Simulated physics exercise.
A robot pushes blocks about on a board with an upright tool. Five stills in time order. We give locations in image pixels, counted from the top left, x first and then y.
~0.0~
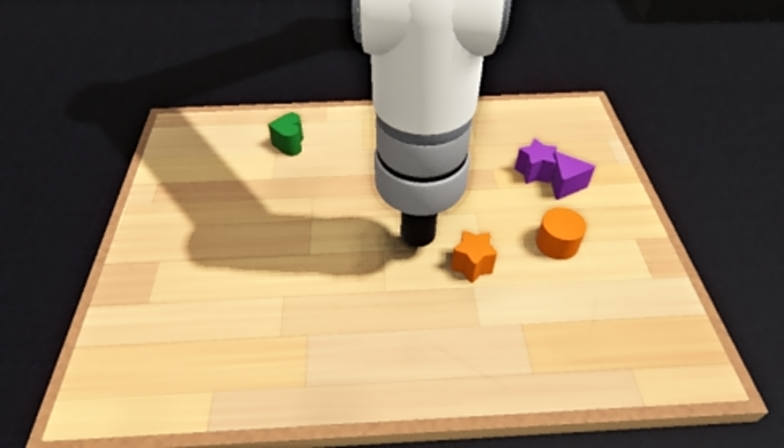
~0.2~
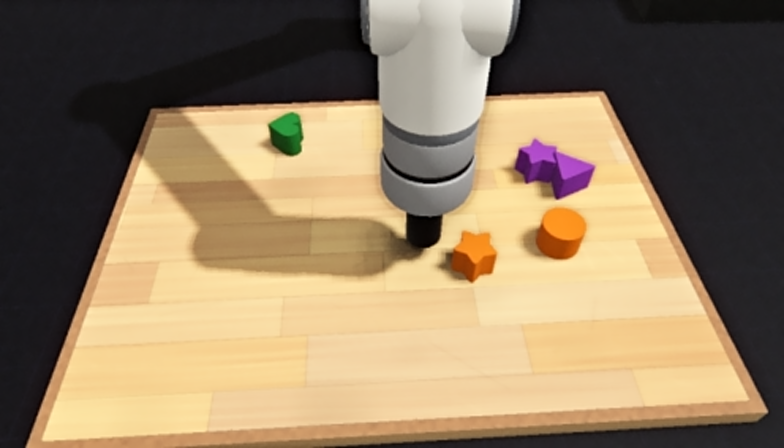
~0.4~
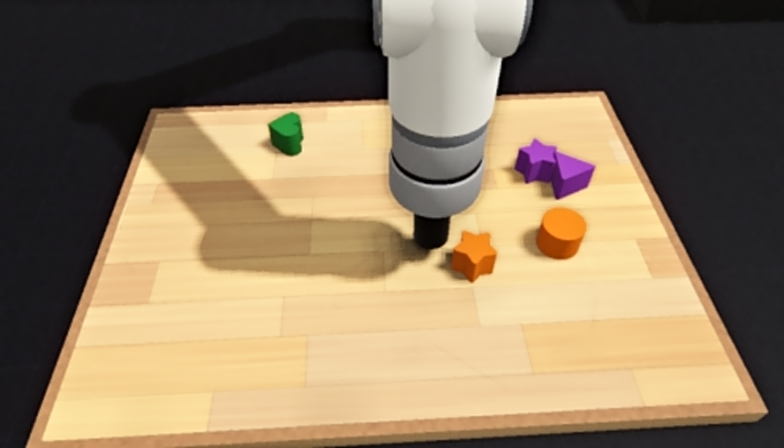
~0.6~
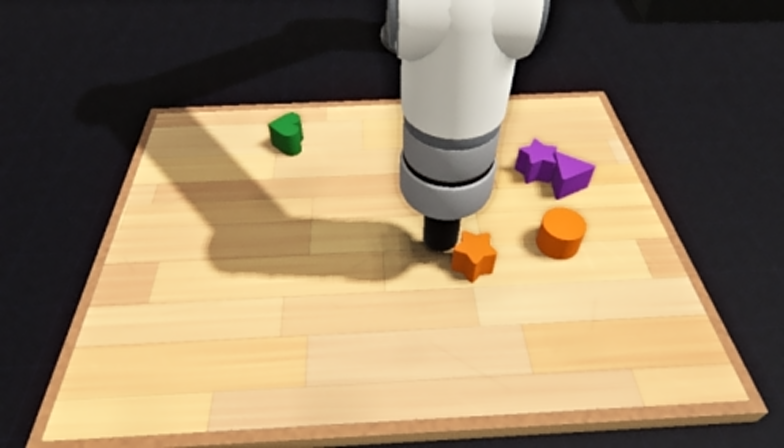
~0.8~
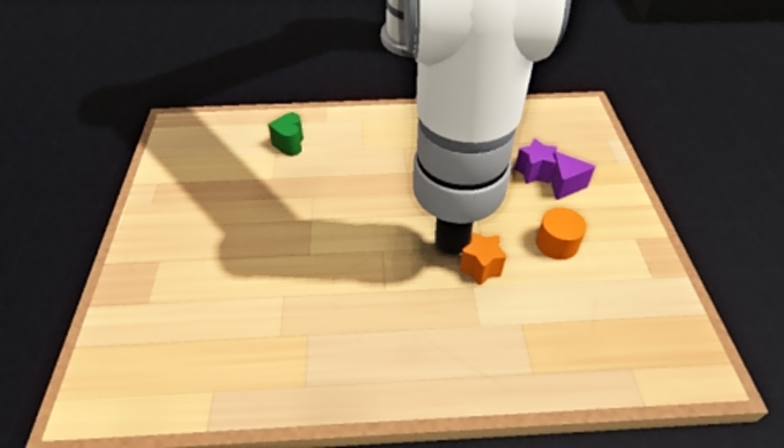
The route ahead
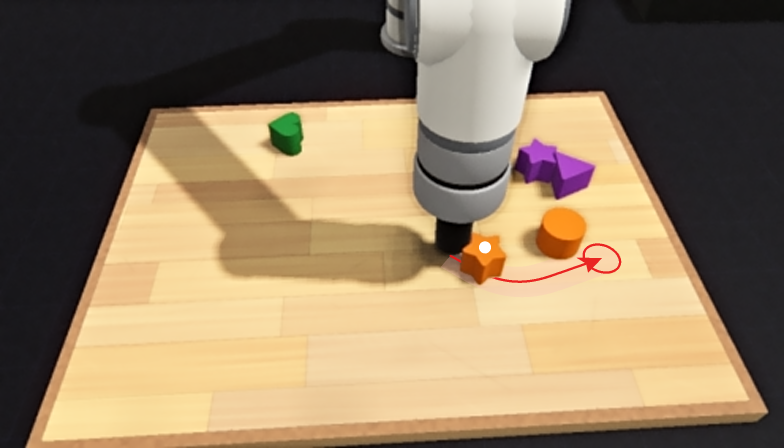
The robot's upright tool moves slowly right and nudges the orange star slightly right.
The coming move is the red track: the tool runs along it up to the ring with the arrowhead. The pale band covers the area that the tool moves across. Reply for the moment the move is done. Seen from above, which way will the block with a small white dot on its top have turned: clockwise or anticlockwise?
Looking down, my answer is that the block with a small white dot on its top rotates clockwise.
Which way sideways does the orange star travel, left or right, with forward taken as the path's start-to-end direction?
My prediction: Rightwards.
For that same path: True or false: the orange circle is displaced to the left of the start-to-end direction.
It is true.
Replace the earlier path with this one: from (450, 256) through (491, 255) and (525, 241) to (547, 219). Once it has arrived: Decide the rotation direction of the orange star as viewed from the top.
It goes clockwise.
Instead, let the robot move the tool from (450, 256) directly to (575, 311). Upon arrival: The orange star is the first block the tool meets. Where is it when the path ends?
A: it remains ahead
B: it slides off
(A)
The drawn path runs from (450, 256) through (500, 279) and (554, 275) to (602, 258); the dot is on the orange star.
What follows on the original path. One third of the way, tool (504, 265); orange star (540, 272).
Two thirds of the way, tool (562, 260); orange star (587, 280), turned 35° clockwise.
At the end, tool (609, 243); orange star (591, 279), turned 55° clockwise; orange circle (573, 214).
